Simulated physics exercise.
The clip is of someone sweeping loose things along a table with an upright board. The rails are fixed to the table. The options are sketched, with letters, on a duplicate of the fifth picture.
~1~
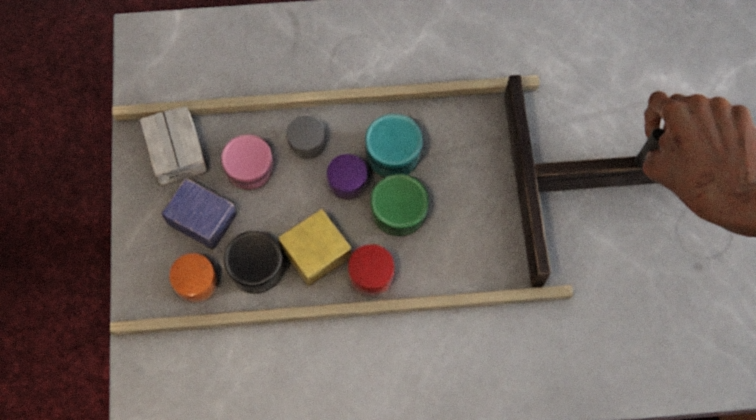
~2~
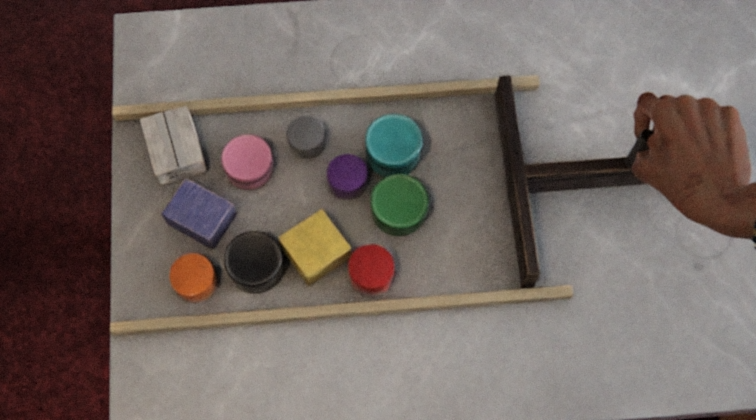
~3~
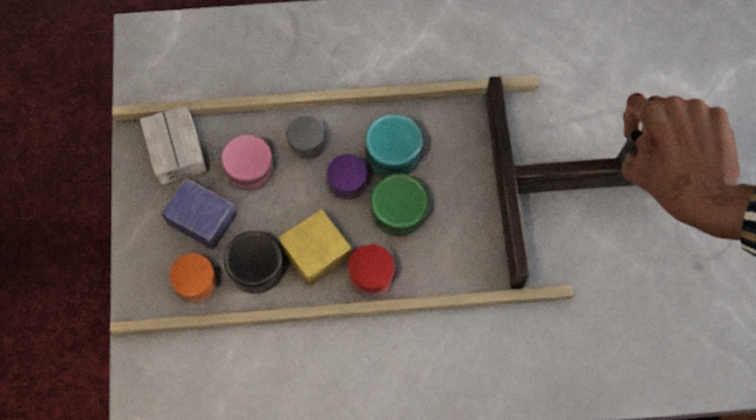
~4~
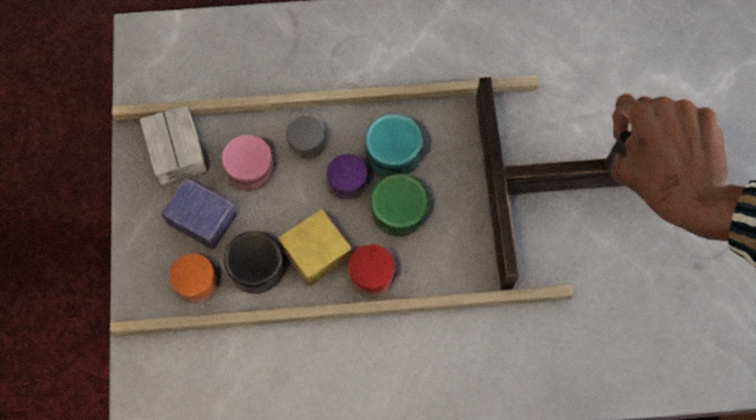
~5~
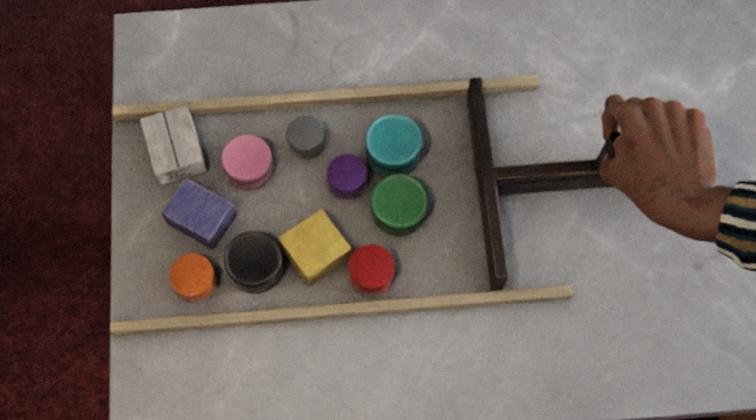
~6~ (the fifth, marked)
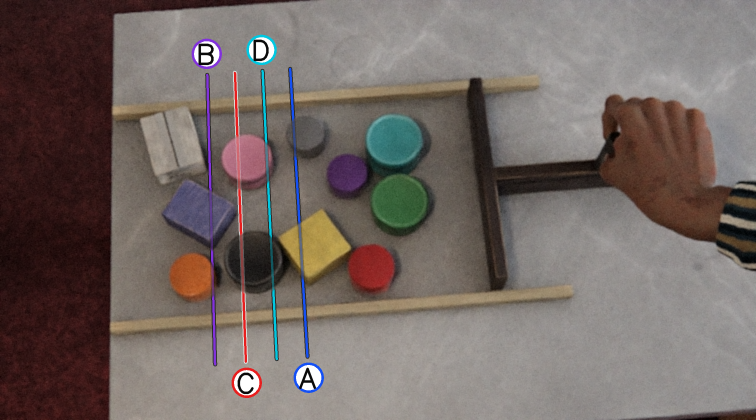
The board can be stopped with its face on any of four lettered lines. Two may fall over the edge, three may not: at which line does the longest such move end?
Line C.
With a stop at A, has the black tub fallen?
No.
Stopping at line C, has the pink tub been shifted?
By then, yes.
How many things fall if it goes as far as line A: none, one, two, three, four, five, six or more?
By then, none.
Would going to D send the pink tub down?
No.
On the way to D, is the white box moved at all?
Yes.
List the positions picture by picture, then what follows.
The first frame shows grey pot (306, 138); green tub (399, 206); black tub (254, 263).
The second frame shows board (519, 171); purple pot (347, 177).
The third frame shows board (509, 172); blue block (200, 214).
The fourth frame shows board (499, 173); red pot (371, 270).
The fifth frame shows board (489, 174); white box (174, 146); orange pot (194, 278); grey pot (306, 138).
On the marked copy, A at (298, 205); B at (211, 212); C at (240, 209); D at (269, 207).
Following C. Soon after the start, board (399, 180); turquoise tub (360, 149); purple pot (326, 182).
Later, board (310, 187); orange pot (148, 296); white box (167, 145).
In the end, board (241, 192); orange pot over the edge; white box (113, 144); one fallen.
As for the rest, A is within the limit but short; B drops four; D is within the limit but short.
